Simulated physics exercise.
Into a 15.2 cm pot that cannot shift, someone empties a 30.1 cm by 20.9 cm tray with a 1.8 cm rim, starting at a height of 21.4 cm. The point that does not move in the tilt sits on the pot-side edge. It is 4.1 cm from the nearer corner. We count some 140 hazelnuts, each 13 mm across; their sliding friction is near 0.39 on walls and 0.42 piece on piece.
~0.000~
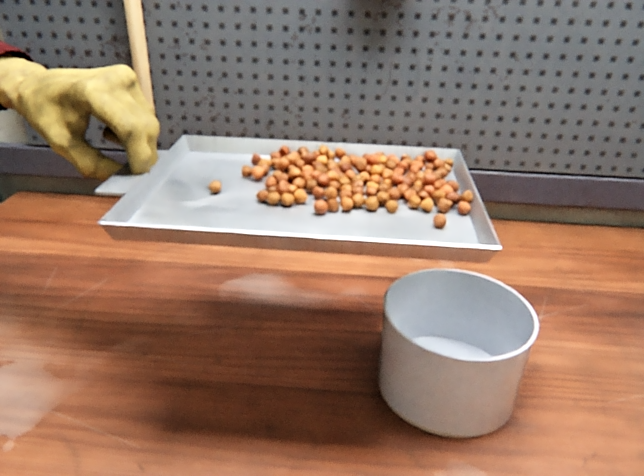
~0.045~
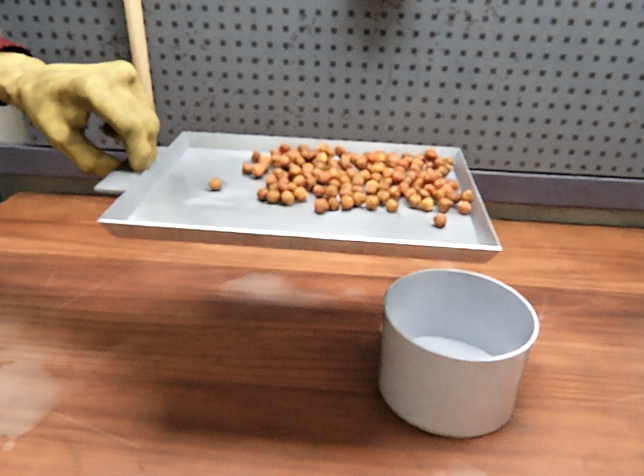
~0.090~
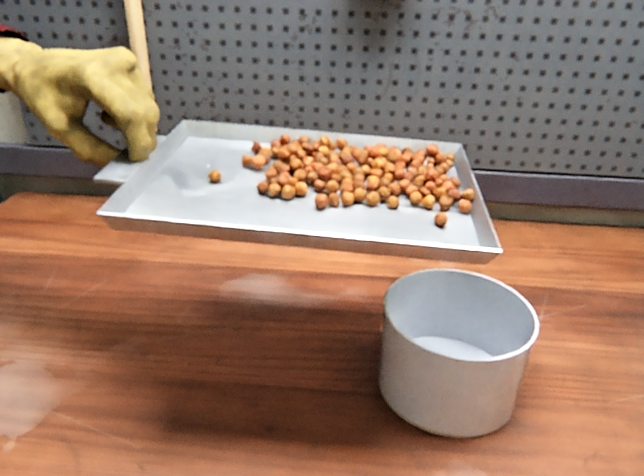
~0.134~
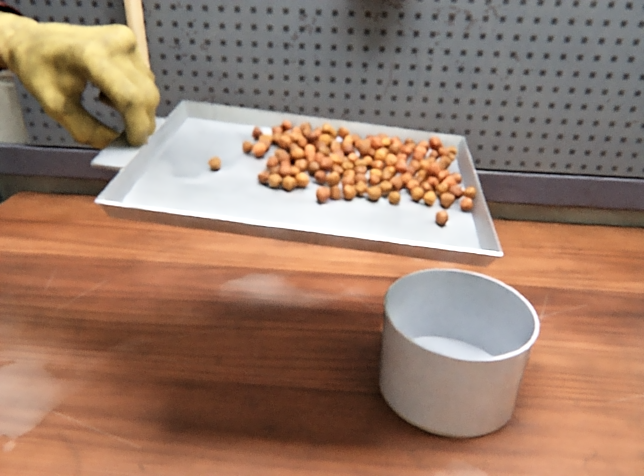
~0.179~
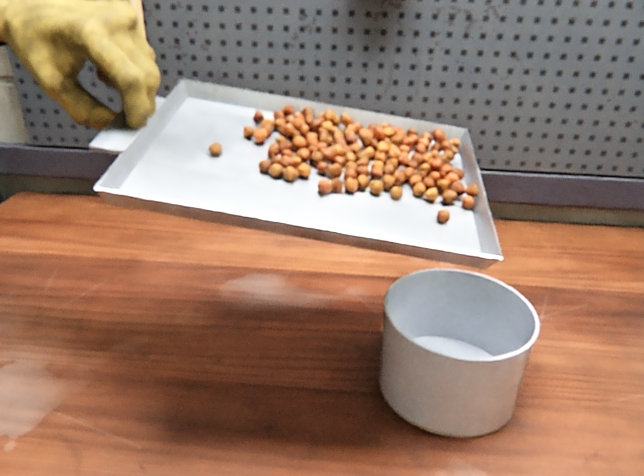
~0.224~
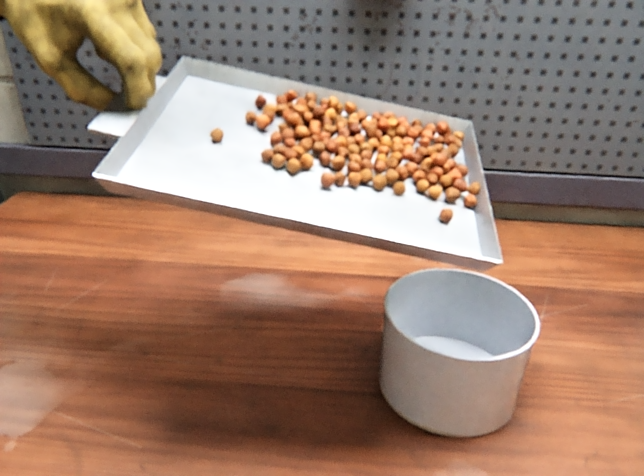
The footage shows a yellow-gloved hand raising the left end of a shallow gray tray of small round brown nuts, tilting it increasingly down toward the right, while the nuts stay clustered and a round pot sits still on the wooden surface.
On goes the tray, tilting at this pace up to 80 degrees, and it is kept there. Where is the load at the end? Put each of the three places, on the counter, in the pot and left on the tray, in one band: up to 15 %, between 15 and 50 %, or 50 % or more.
Counter: 50 % or more; pot: Up to 15 %; tray: Up to 15 %.
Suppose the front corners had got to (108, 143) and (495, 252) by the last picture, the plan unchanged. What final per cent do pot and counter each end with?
Split: Pot = 5, counter = 95.
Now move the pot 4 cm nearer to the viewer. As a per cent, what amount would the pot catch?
My estimate: Some 30 per cent.
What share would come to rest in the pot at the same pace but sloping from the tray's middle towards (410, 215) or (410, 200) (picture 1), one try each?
Approximately 35 percent, then 45 percent.
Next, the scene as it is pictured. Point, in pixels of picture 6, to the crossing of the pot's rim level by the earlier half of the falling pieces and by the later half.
Early half: About (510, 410); late half: (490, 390).
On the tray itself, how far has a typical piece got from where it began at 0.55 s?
Around 9 centimetres.
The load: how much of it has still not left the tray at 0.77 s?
Some 55 per cent of the load.
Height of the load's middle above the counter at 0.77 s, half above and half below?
The halfway mark sits at about 22 cm.
After 0.55 s, tilt 47 degrees; the tray holds 100 %, the pot 0 %.
After 0.77 s, tilt 68 degrees; the tray holds 55 %, the pot 0 %.
After 1.10 s, tilt 80 degrees; the tray holds 10 %, the pot 0 %.
By 2.3 s all is still; counter 100 %, pot 0 %, tray 0 %.
